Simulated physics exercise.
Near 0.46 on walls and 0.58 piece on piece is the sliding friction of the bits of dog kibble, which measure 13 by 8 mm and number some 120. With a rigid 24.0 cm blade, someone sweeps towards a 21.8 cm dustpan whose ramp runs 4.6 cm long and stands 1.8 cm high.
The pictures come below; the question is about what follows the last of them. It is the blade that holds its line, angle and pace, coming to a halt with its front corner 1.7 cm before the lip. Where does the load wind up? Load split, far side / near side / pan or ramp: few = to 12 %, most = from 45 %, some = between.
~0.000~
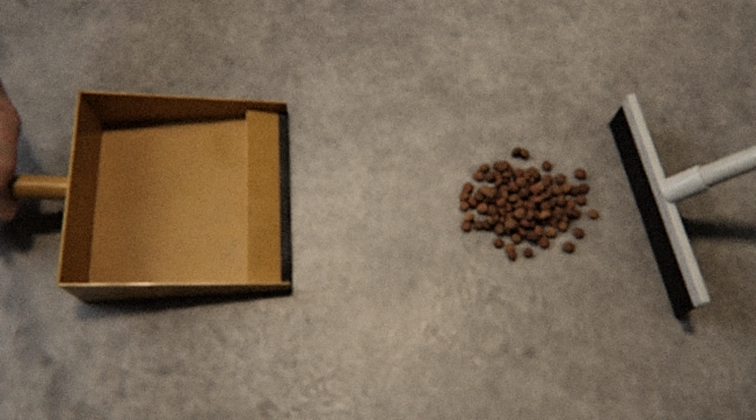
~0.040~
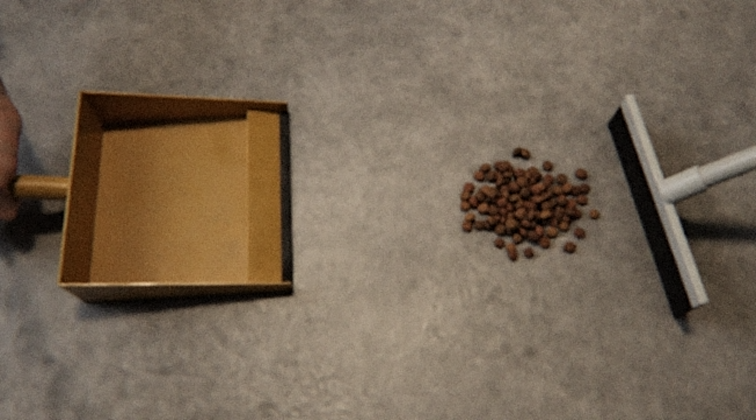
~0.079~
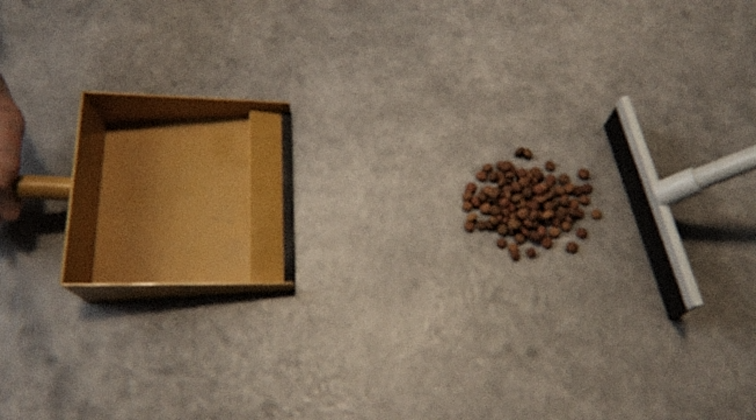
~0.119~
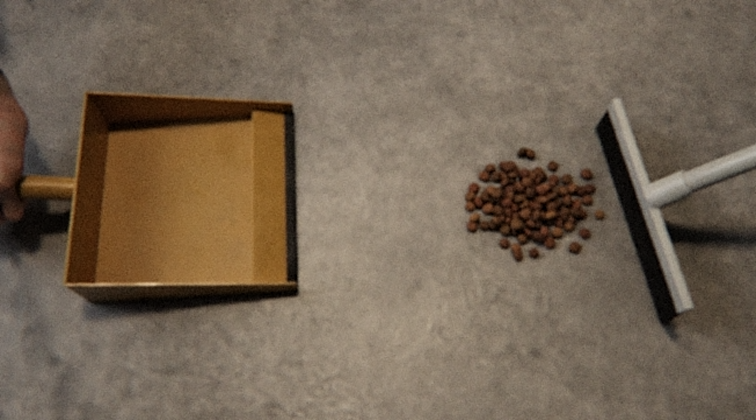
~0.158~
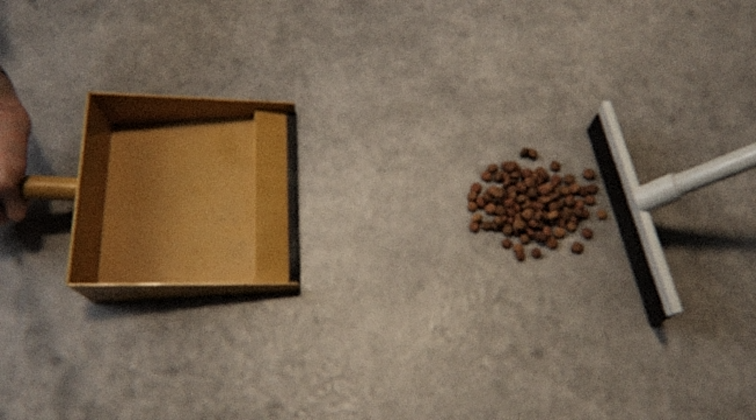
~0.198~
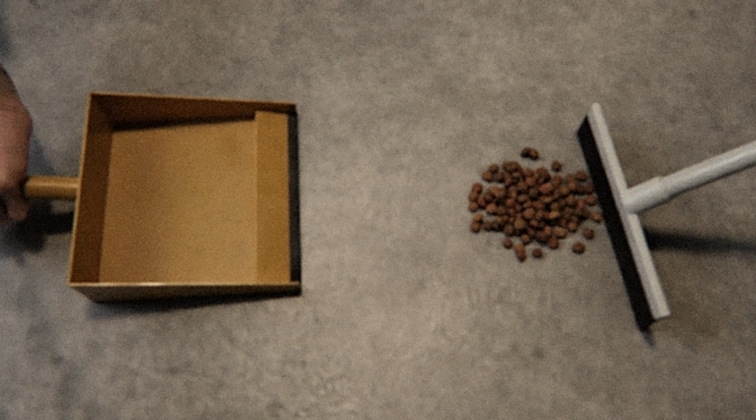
Split - far side: Few, near side: Some, pan: Some.
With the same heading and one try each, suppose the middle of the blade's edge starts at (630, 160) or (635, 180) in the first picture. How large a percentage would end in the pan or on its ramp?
I'd put it near 20 per cent for the first and near 30 per cent for the second.
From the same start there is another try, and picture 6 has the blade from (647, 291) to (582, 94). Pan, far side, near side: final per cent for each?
Pan 25 % / far 0 % / near 5 %.
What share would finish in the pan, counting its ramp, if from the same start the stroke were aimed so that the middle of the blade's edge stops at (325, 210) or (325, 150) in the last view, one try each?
Roughly 30 per cent for the first try and 15 per cent for the second.
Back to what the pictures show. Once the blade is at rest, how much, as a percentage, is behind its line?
Estimate: Around 10 %.
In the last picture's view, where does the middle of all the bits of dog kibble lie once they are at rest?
Resting centre estimate: Around (302, 247).
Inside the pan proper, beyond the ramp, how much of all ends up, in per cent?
Around 0 percent.
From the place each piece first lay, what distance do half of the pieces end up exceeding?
It works out to some 26 cm.
Then, at 0.62 s, middle of the blade 19 cm from the lip; 0 % over the lip, far side 0 %, near side 5 %.
After 0.89 s, middle of the blade 10 cm from the lip; 0 % over the lip, far side 0 %, near side 15 %.
After 1.28 s, middle of the blade 3 cm from the lip; 30 % over the lip, far side 0 %, near side 20 %.
In the end, at 1.6 s, far side 0 %, near side 20 %, pan 30 %, in front of the lip or behind the blade 50 %.
